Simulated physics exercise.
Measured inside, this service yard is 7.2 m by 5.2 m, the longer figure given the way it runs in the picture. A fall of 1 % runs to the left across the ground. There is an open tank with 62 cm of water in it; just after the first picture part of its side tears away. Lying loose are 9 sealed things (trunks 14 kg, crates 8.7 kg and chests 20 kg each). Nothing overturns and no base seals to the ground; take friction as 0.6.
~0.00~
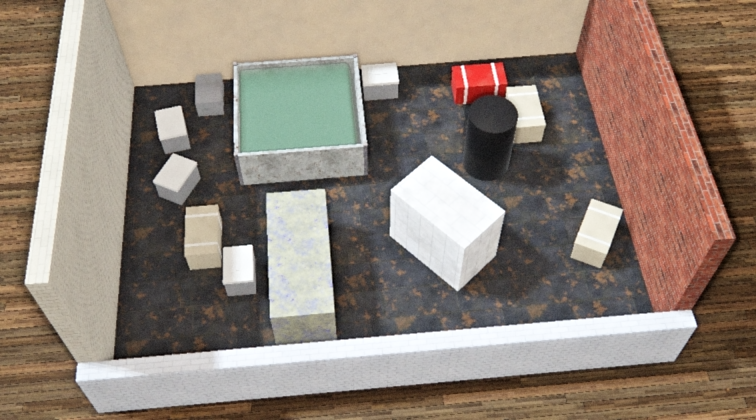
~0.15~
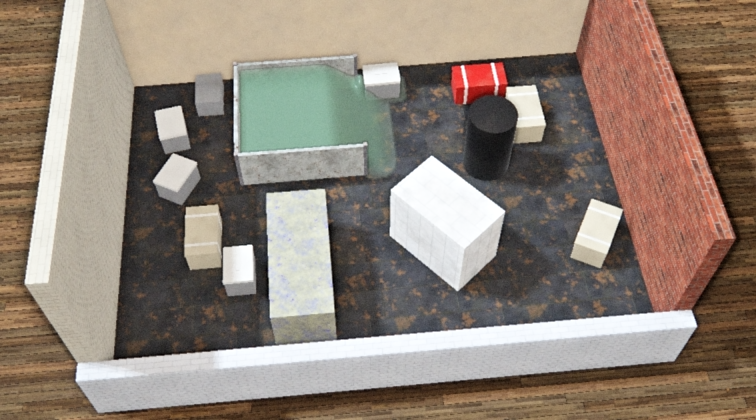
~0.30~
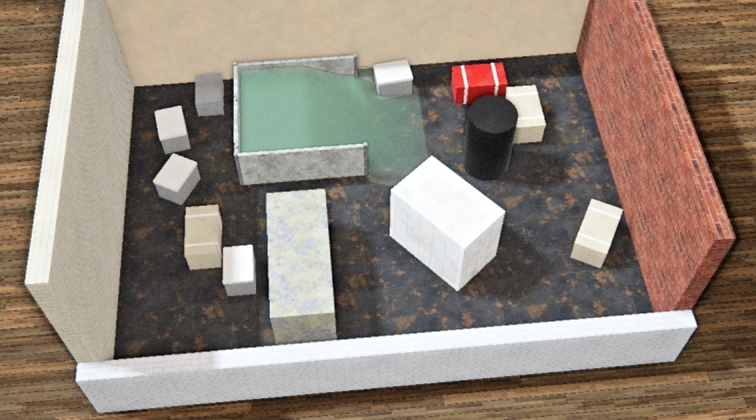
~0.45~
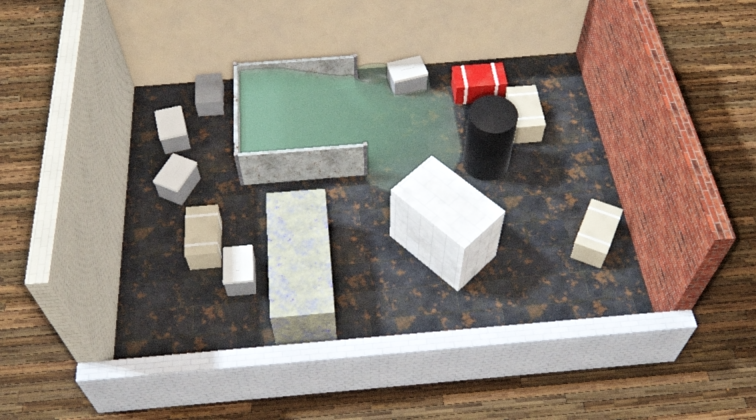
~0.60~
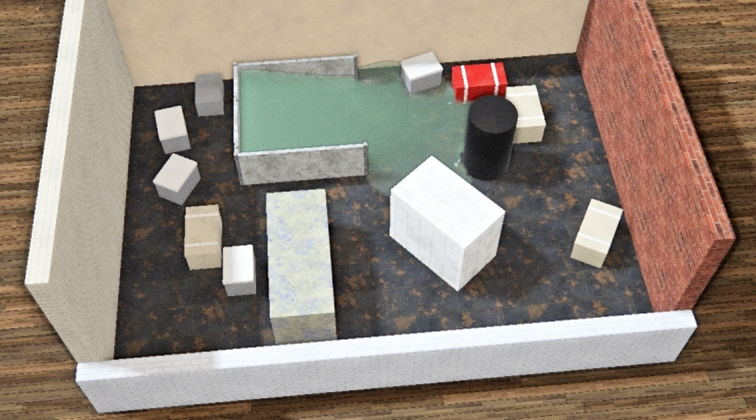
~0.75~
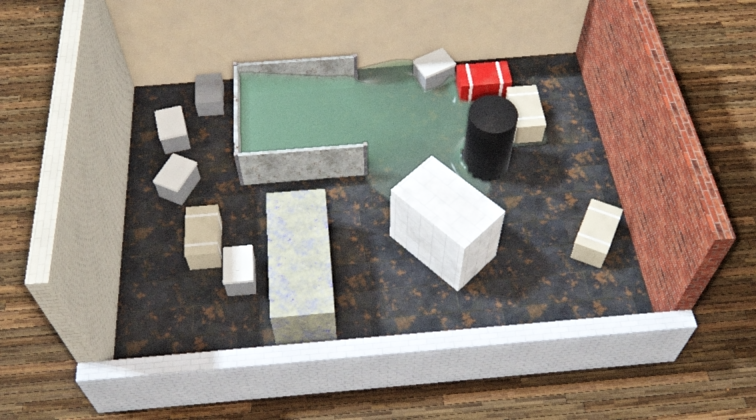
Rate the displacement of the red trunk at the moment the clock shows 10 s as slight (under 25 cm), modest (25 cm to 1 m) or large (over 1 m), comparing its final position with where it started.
Large.
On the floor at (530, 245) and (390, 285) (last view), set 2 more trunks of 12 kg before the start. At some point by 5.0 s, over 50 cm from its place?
Well, the first one is higher and the other lower.
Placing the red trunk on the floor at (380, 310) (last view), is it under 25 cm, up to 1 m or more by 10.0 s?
Short answer: It goes only partway.
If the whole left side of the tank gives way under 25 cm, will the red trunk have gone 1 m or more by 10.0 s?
I'd expect the red trunk to have remained in place.
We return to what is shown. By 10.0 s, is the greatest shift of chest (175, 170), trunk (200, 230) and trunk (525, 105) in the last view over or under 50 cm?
Results in listed order: Falls short / falls short / exceeds.
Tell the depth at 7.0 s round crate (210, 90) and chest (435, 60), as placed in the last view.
Around 2 cm and 9 cm.
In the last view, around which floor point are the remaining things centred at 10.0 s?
Centre of the remaining things: Roughly (310, 225).
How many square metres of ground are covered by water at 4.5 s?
Wet: Near 22 m2.
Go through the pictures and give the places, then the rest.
The first frame shows the red trunk at (480, 75) rests on the ground; water covers 3.0 m2; 0 of 9 have shifted.
The second frame shows the red trunk at (480, 75), on the bottom; 3.8 m2 under water; 0 of 9 have shifted.
The third frame shows the red trunk at (480, 75), on the bottom; 4.8 m2 under water; 1 of 9 have shifted.
The fourth frame shows the red trunk at (480, 75), on the bottom; 6.0 m2 under water; 1 of 9 have shifted.
The fifth frame shows the red trunk at (480, 75) rests on the ground; 7.1 m2 under water; 1 of 9 have shifted.
The sixth frame shows the red trunk at (484, 74) rests on the ground, 7 cm from its start; 8.0 m2 under water; 2 of 9 have shifted.
After 2.0 s the red trunk is near (564, 61), 1.3 m from its start, afloat; 3 afloat.
After 4.5 s the red trunk is near (525, 221), 2.8 m from its start, afloat; 3 afloat.
After 7.0 s the red trunk is near (527, 253), 3.3 m from its start, afloat; 4 afloat.
After 10.0 s the red trunk is near (524, 271), 3.6 m from its start, afloat; 4 afloat.
